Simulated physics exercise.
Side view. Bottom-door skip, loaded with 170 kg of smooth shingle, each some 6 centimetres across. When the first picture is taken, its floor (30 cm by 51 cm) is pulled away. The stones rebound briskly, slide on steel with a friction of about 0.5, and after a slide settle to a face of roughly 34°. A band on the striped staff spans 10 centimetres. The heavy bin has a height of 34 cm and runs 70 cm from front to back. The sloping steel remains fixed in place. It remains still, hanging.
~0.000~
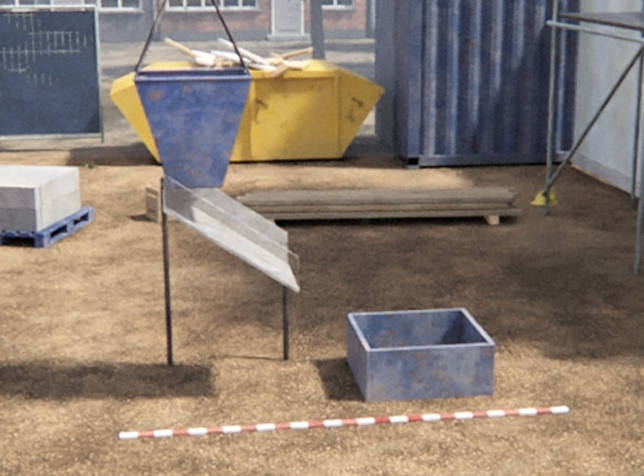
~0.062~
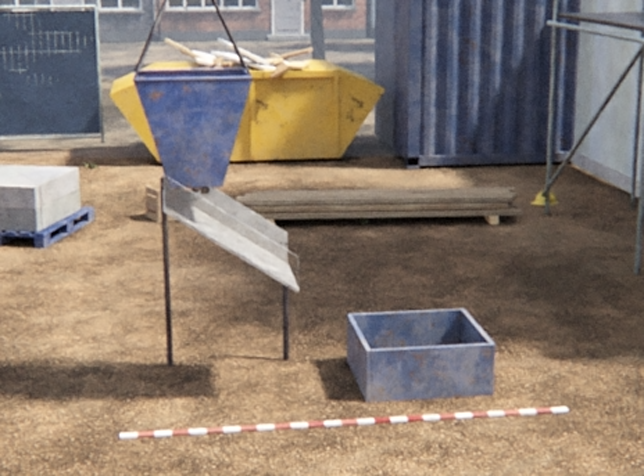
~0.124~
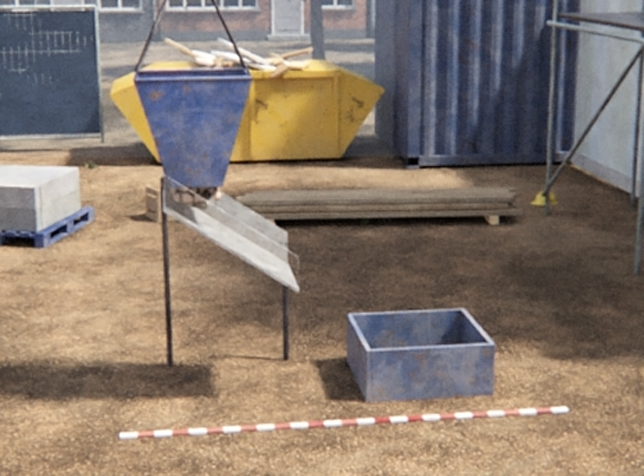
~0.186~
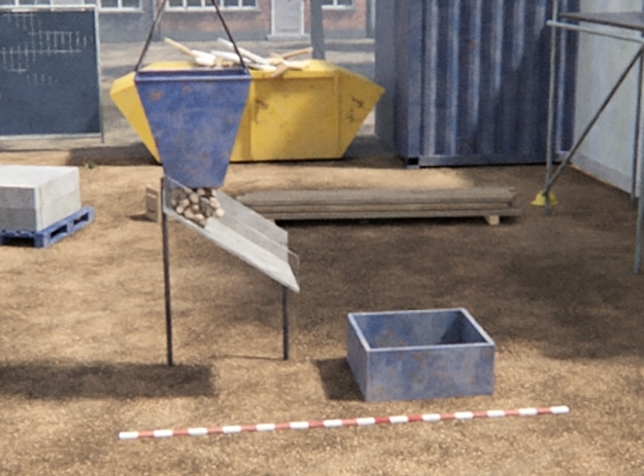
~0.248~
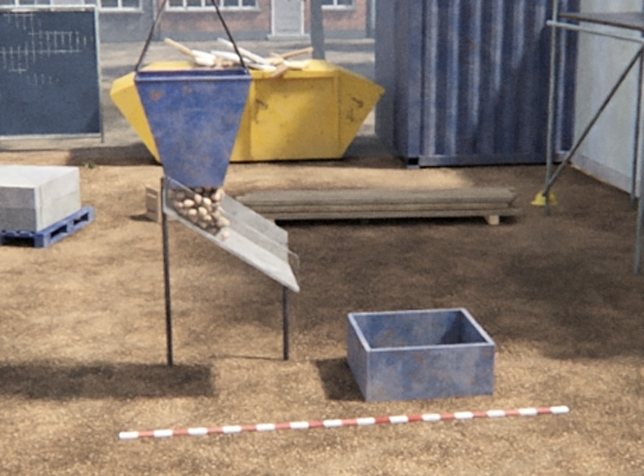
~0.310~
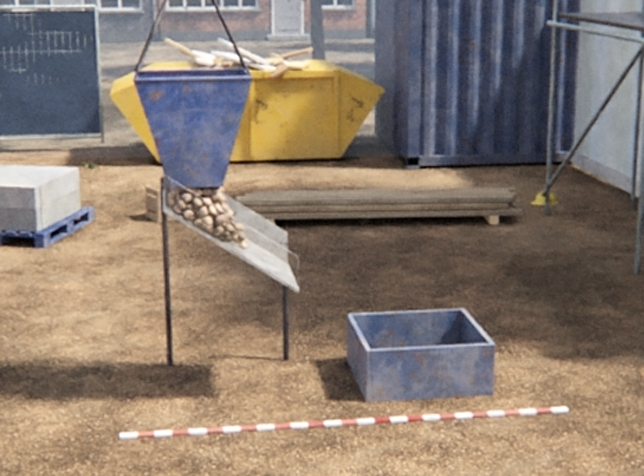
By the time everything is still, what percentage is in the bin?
About 39 per cent is there.
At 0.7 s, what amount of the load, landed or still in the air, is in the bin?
Roughly 0 percent by that time.
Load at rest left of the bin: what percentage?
Result: About 55 in a hundred.
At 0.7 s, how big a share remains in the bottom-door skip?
Roughly 25 percent, give or take.
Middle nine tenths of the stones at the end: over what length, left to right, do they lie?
About 120 cm.
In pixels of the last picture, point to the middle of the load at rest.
Middle at rest: Roughly (351, 371).
After 0.7 s, 27 % in the bottom-door skip, 59 % on the steel, 14 % falling or lying left of the bin; the stones farthest right are at (358, 326).
After 1.1 s, 0 % in the bottom-door skip, 48 % on the steel, 37 % falling or lying left of the bin, 15 % falling or lying in the bin, 1 % falling or lying beside or right of the bin; the stones farthest right are at (462, 353).
After 1.7 s, 0 % in the bottom-door skip, 4 % on the steel, 58 % falling or lying left of the bin, 36 % falling or lying in the bin, 2 % falling or lying beside or right of the bin; the stones farthest right are at (502, 377).
After 2.6 s, 0 % in the bottom-door skip, 57 % falling or lying left of the bin, 39 % falling or lying in the bin, 4 % falling or lying beside or right of the bin; the stones farthest right are at (532, 375).
After 4.5 s, 0 % in the bottom-door skip, 57 % left of the bin, 39 % in the bin, 4 % beside or right of the bin; the stones farthest right are at (532, 375).
